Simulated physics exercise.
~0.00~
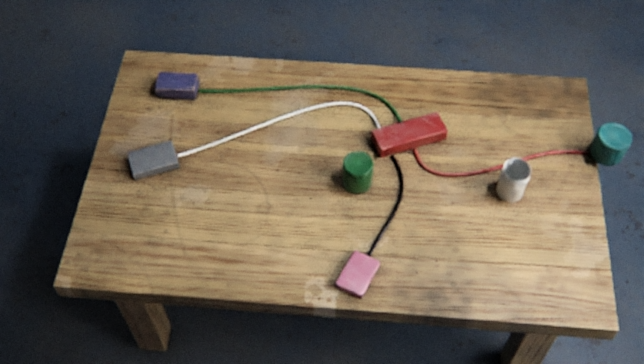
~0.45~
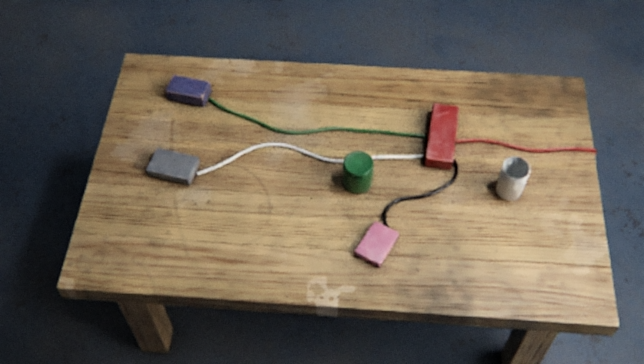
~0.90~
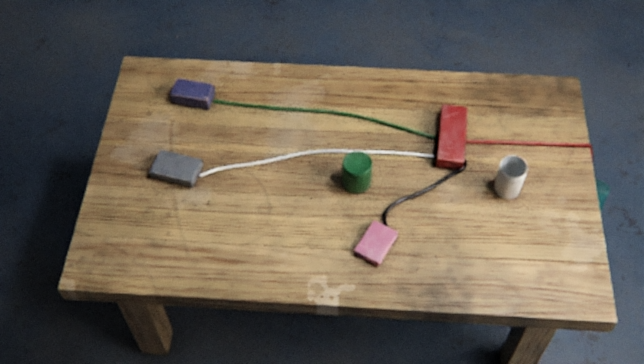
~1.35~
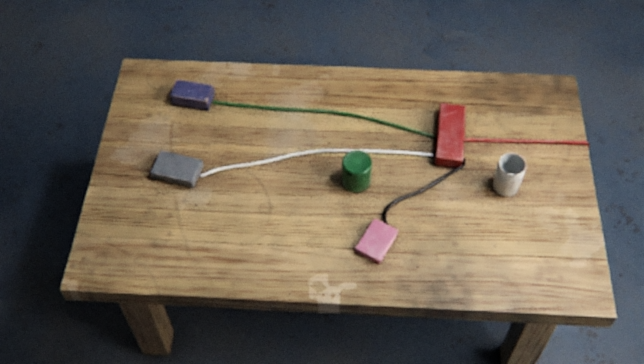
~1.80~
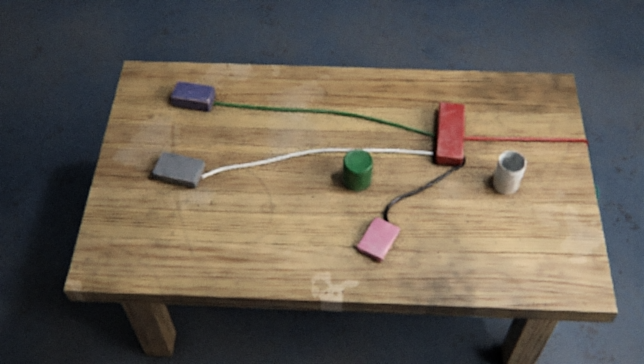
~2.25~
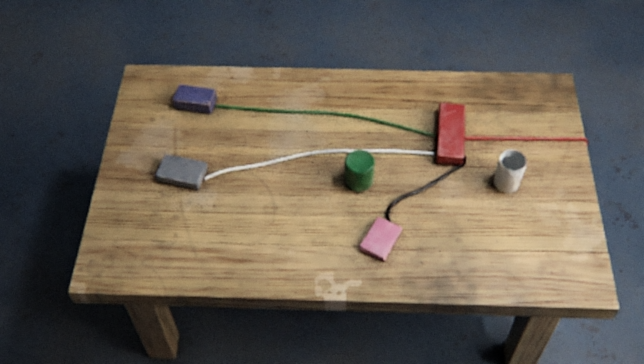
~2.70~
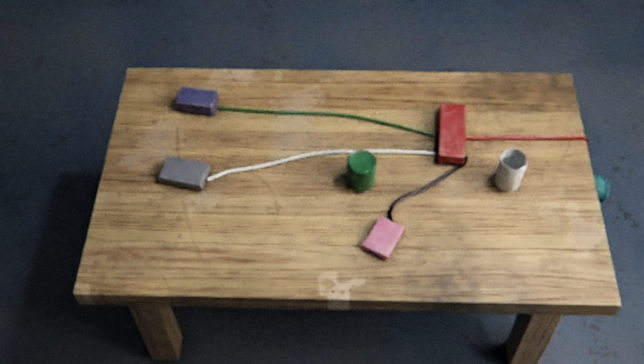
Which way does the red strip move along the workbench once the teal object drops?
The red strip moves to the right, toward the edge where the teal object went over.
